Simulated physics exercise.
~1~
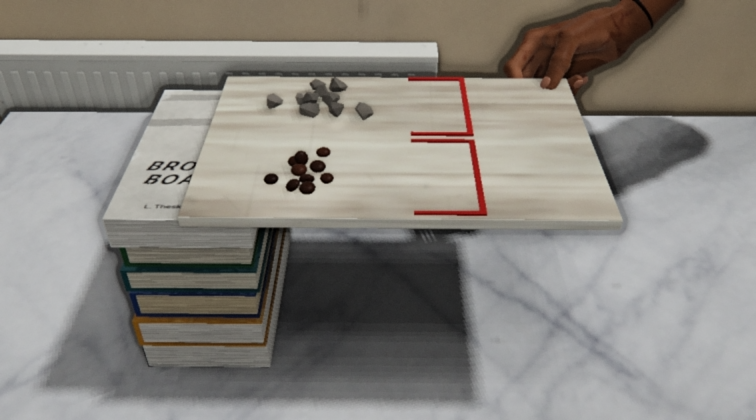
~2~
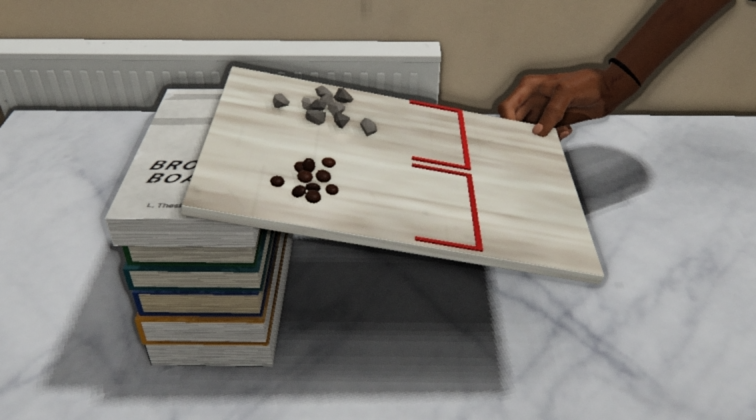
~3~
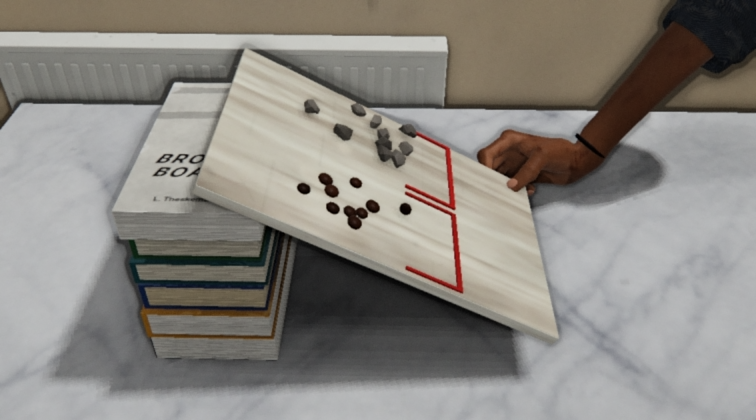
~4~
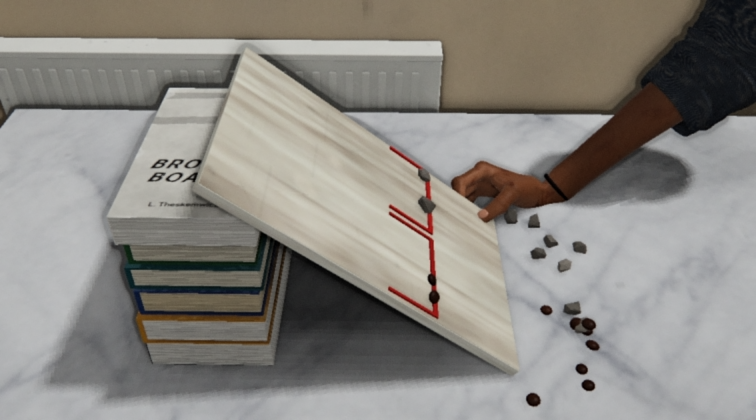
On a marble table, a hand tilts a board until most stones and beans slide off.
